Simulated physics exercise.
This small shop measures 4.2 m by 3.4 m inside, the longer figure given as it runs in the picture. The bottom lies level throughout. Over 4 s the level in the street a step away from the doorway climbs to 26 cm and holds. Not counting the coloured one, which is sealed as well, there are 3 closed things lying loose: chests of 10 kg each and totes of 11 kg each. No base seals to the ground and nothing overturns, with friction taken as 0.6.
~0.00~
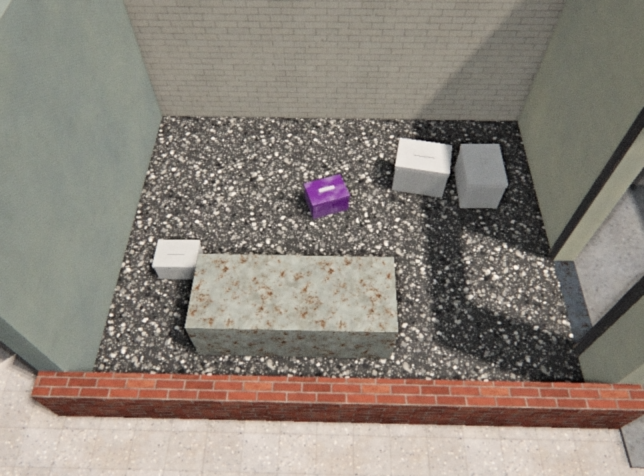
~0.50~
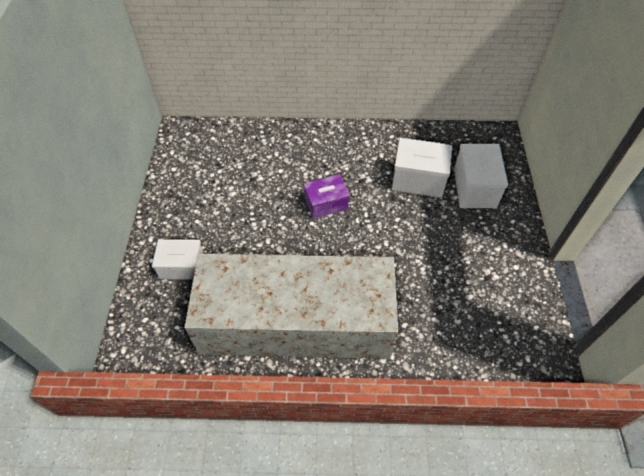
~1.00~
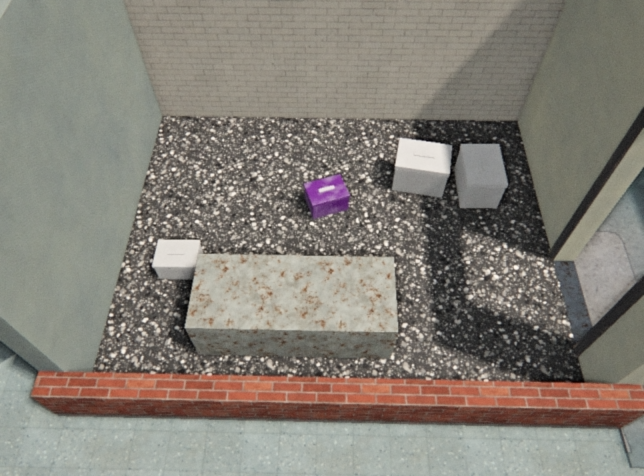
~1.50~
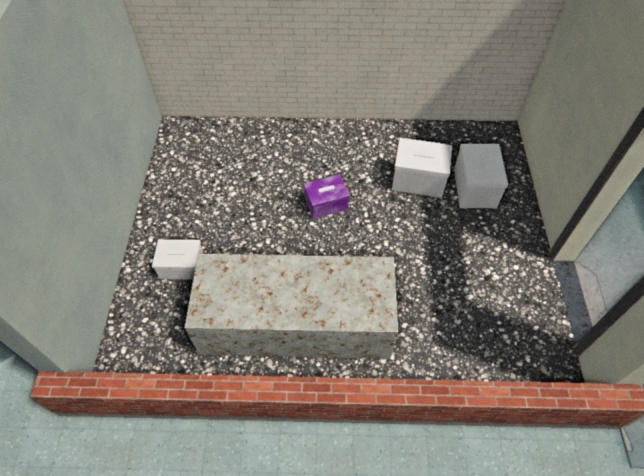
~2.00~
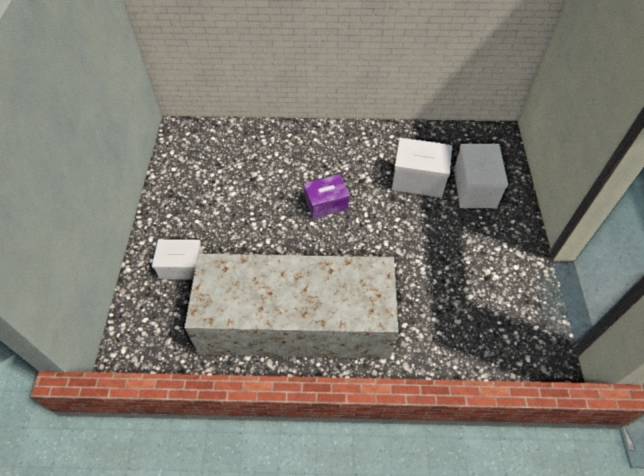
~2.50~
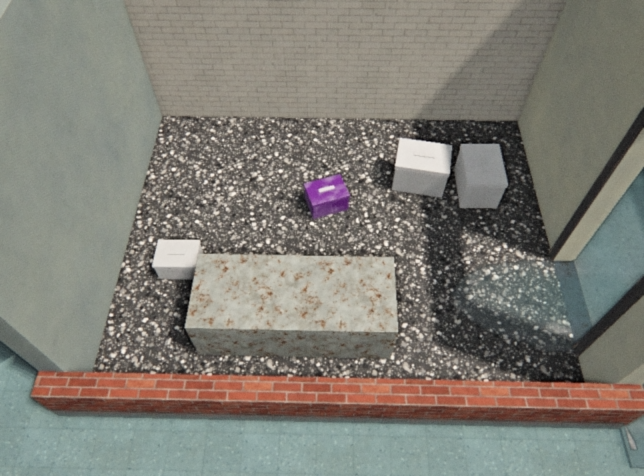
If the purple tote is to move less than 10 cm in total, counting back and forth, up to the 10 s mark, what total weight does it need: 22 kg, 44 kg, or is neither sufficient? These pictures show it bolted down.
22 kg is sufficient.
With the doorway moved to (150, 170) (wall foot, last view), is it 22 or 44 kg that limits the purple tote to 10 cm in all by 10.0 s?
Under that setup, the light option succeeds.
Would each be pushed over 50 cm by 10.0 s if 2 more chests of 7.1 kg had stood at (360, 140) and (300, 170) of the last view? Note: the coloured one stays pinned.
The first comes out above the threshold, the second below the threshold.
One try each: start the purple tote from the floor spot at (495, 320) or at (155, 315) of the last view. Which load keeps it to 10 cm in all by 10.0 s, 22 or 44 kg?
The big mass is needed; the small mass already works.
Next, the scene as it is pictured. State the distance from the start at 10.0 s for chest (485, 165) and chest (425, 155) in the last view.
5 cm and 60 cm respectively.
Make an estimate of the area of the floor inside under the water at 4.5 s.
Roughly 6.0 m2 of it is wet.
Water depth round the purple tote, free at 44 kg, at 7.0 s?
7 cm, roughly.
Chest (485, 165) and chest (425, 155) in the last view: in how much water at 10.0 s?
I'd put it at 4 cm and 5 cm respectively.
After 3.5 s the purple tote would be 0 cm from its start with 22 kg and 0 cm from its start with 44 kg; 0 cm of water round it then.
After 4.5 s the purple tote would be 0 cm from its start with 22 kg and 0 cm from its start with 44 kg; 5 cm of water round it then.
After 7.0 s the purple tote would be 0 cm from its start with 22 kg and 0 cm from its start with 44 kg; 7 cm of water round it then.
After 10.0 s the purple tote would be 0 cm from its start with 22 kg and 0 cm from its start with 44 kg; 13 cm of water round it then.
